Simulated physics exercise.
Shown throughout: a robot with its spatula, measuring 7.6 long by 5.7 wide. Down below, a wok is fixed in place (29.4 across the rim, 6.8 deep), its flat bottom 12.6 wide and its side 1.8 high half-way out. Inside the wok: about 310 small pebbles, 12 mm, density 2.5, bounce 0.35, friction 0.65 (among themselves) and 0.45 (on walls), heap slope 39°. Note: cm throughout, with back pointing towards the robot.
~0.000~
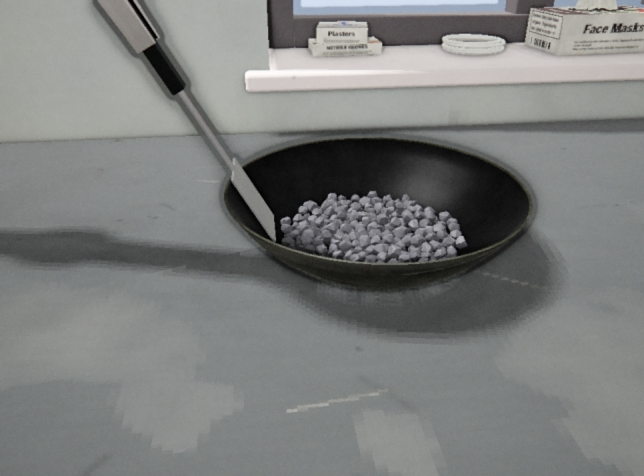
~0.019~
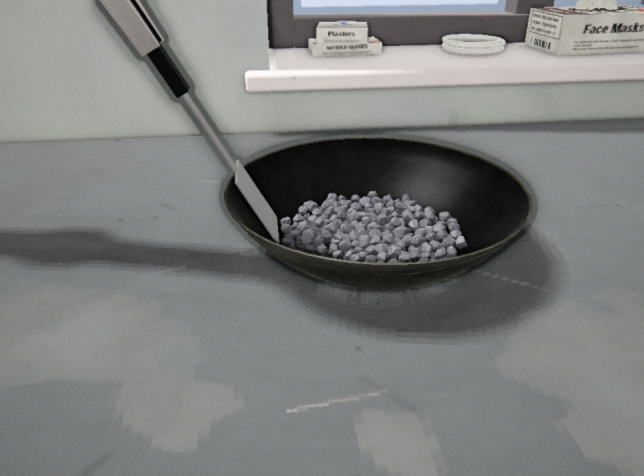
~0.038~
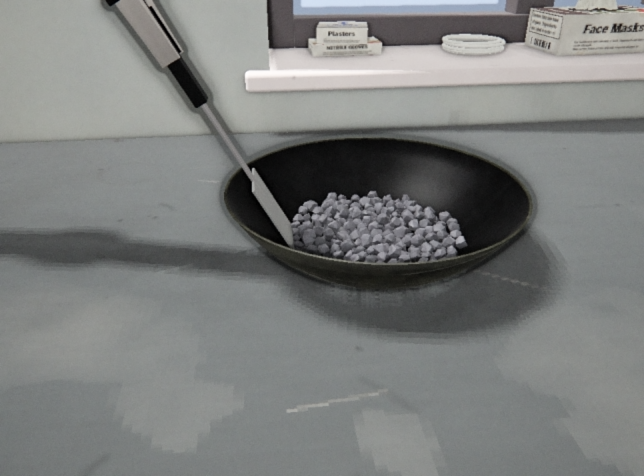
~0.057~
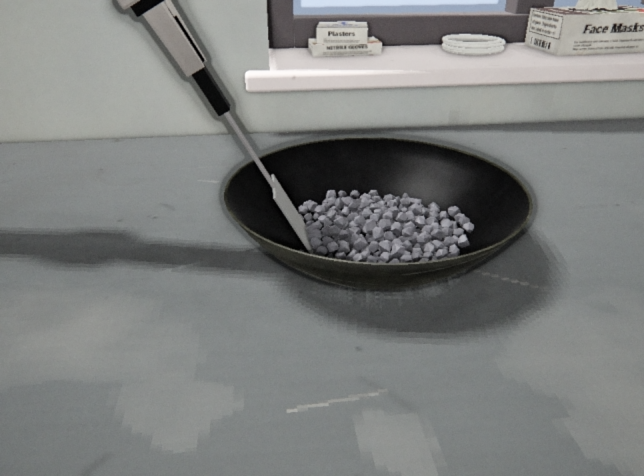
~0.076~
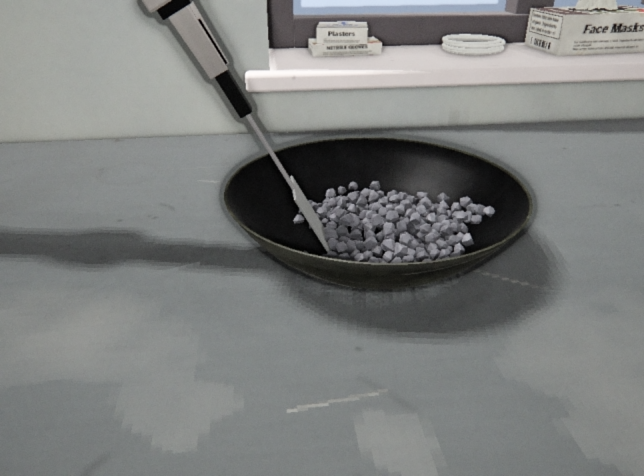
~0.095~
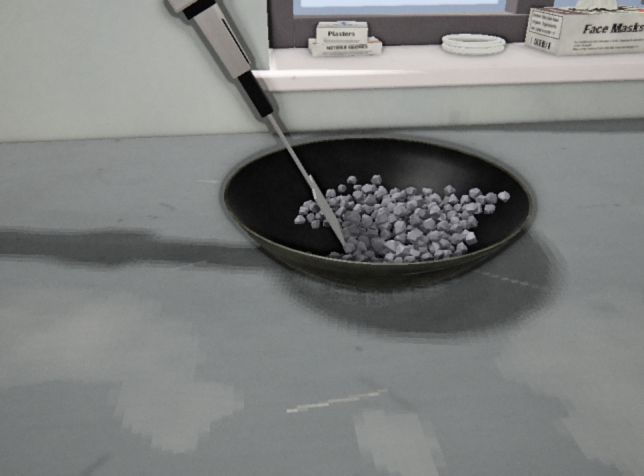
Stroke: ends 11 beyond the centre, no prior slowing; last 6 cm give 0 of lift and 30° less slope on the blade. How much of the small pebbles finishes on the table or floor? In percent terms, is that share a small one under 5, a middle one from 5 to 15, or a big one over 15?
A big one.
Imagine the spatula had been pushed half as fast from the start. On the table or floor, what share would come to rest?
Then around 10 percent would finish on the table or floor.
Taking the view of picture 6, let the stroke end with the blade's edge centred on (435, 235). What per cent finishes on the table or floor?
Estimate: Approx. 0 %.
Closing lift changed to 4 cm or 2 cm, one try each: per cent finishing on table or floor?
It works out to some 25 per cent for the first setting and some 30 per cent for the second.
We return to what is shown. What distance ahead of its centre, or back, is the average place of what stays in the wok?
Ahead, by around 3.5 cm.
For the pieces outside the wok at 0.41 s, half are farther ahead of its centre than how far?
Roughly 20 centimetres ahead.
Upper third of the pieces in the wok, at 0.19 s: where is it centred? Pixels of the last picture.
I'd say close to (466, 200).
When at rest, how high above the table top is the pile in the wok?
About 6.5 cm.
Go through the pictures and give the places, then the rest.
Spatula top edge at (233, 169), sloping 62°; upper third of the load around (370, 229), from x 285 to 460, top at y 195; 310 in the wok, in the first picture.
Spatula top edge at (237, 171), sloping 62°; upper third of the load around (370, 229), from x 285 to 460, top at y 195, in the second picture.
Spatula top edge at (253, 179), sloping 62°; upper third of the load around (367, 229), from x 295 to 460, top at y 195, in the third picture.
Spatula top edge at (273, 186), sloping 62°; upper third of the load around (381, 223), from x 300 to 470, top at y 195, in the fourth picture.
Spatula top edge at (293, 187), sloping 62°; upper third of the load around (397, 217), from x 300 to 490, top at y 185, in the fifth picture.
Spatula top edge at (312, 186), sloping 62°; upper third of the load around (413, 212), from x 300 to 505, top at y 180; 310 in the wok, in the sixth picture.
After 0.14 s, sloping 62°, highest piece 9 above the table; 309 in the wok, 1 on the blade or in flight.
After 0.19 s, sloping 54°, highest piece 9 above the table; 309 in the wok, 1 on the blade or in flight.
After 0.41 s, sloping 32°, highest piece 9 above the table; 243 in the wok, 36 on the table or floor, 31 on the blade or in flight.
After 1.46 s, sloping 32°, highest piece 6 above the table; 243 in the wok, 67 on the table or floor.
At rest, 243 in the wok, 67 on the table or floor. That is 22 % on the table or floor.
